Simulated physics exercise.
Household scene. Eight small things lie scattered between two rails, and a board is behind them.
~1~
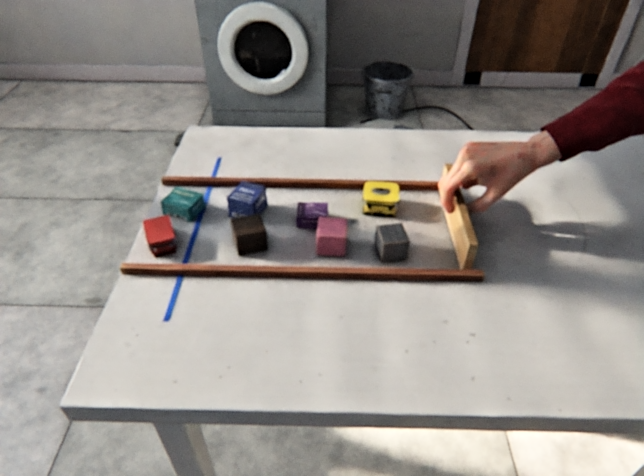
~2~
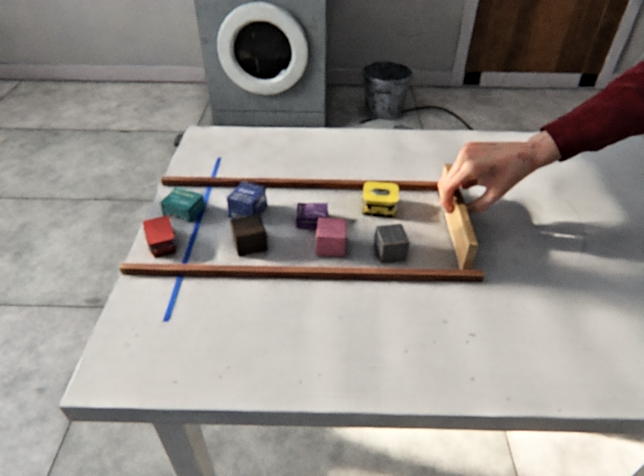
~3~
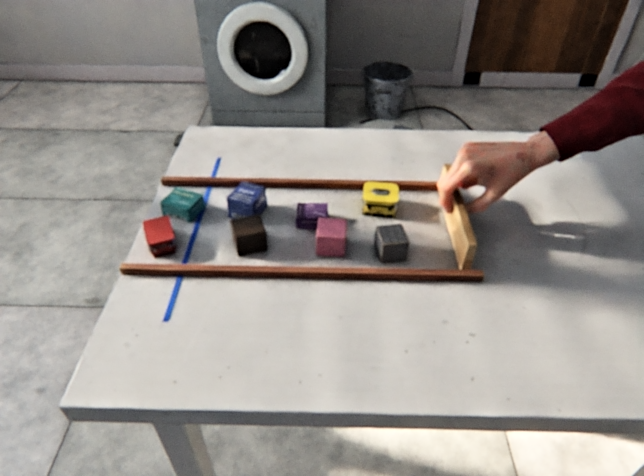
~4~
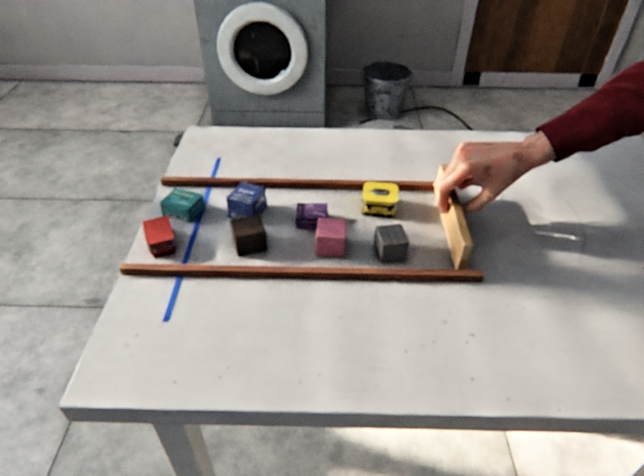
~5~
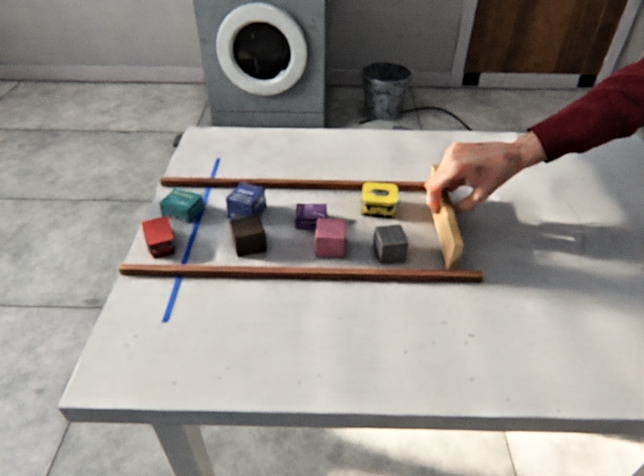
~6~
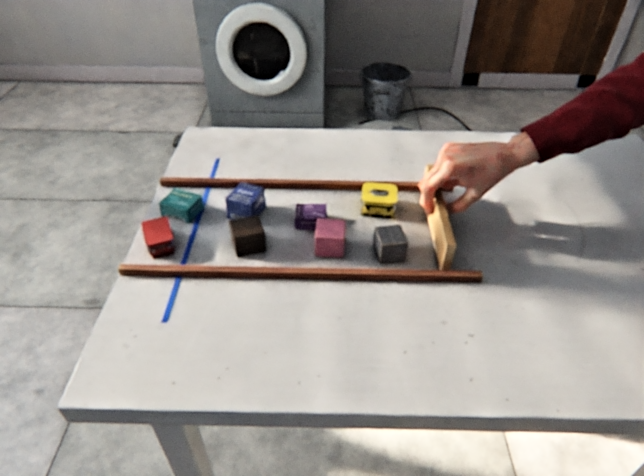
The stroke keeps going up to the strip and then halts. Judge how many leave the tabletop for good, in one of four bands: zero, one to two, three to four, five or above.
That falls in the band three to four.
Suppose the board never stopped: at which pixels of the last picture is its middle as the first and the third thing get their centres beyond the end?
I'd put it close to (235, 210) and later close to (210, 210).
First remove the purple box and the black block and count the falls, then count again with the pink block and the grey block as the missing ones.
First try 2, second try 1.
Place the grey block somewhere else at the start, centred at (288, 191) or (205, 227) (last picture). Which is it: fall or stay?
Try one: It is still there. Try two: It ends up off.
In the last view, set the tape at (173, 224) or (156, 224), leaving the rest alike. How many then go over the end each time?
Well, you'd get 6 the first time and 7 the second time.
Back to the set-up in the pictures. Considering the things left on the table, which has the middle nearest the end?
The one is the blue box.
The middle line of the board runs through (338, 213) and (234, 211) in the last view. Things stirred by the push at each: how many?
Moved so far: 4, later 8.
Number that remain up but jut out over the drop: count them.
The number is 2.
Soon after, none off yet; red case at rest near (159, 238); turquoise box at rest near (182, 205); blue box at rest near (246, 203).
Then, none off yet; red case at rest near (159, 238); turquoise box at rest near (179, 206); blue box moved about its own width near (217, 196).
At rest, the number that fall off is three or four; fallen, black block, turquoise box and red case.
